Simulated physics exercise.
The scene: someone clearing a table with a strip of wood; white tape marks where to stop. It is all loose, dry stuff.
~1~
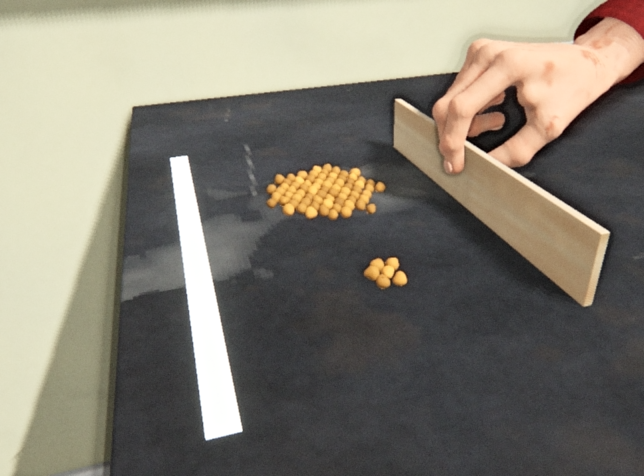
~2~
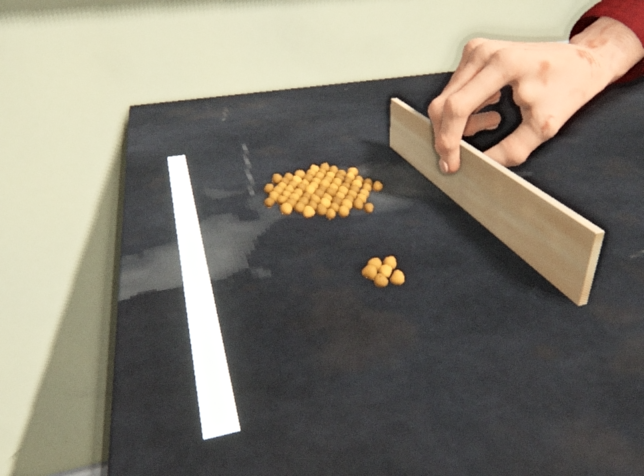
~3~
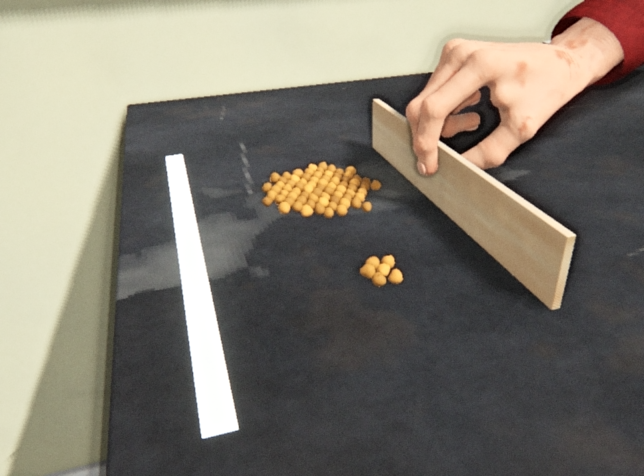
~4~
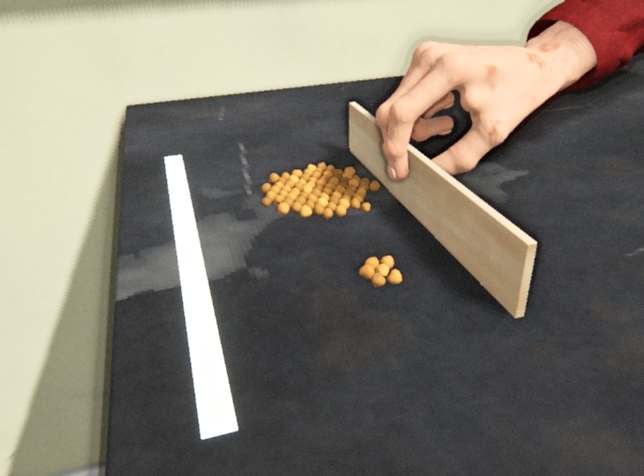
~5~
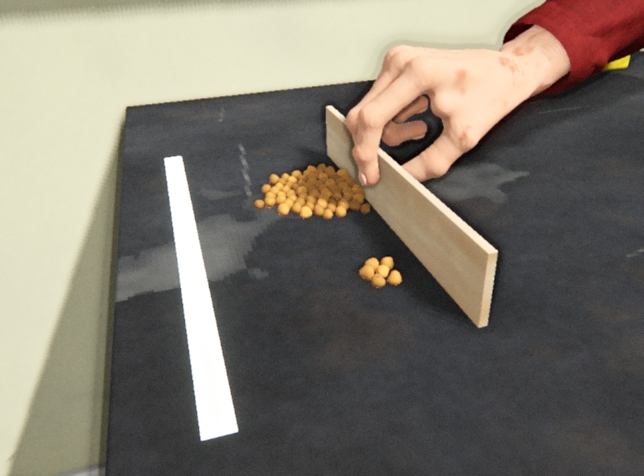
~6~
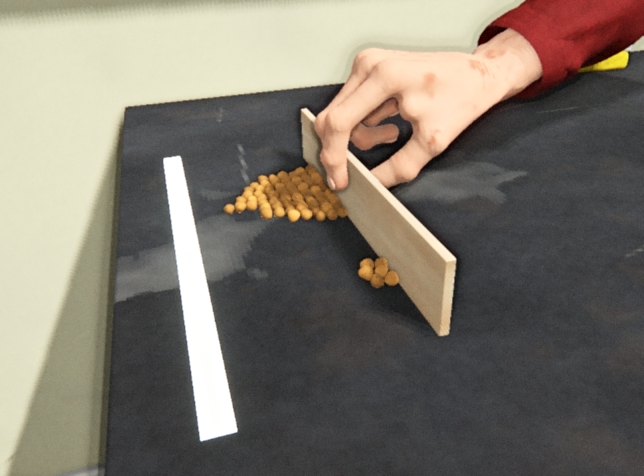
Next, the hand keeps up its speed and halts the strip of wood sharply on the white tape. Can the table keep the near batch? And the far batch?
The near batch stays on top; the far batch loses pieces over the edge.
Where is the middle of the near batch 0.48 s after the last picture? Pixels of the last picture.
Close to (281, 290).
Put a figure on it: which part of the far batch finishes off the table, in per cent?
Roughly 40 in a hundred.
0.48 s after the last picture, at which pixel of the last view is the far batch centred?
Near (212, 207).
Then, 0.48 s after the last picture, strip of wood still moving, near (258, 176); near batch all on the table, its front near (271, 301); far batch all on the table, its front near (141, 223).
Then, 0.98 s after the last picture, strip of wood stopped at the white tape; near batch all on the table, its front near (157, 324); far batch about a third over the edge.
Then, 1.26 s after the last picture, strip of wood stopped at the white tape; near batch all on the table, its front near (157, 324); far batch about half over the edge.
At rest, strip of wood stopped at the white tape; near batch all on the table, its front near (157, 324); far batch about half over the edge.
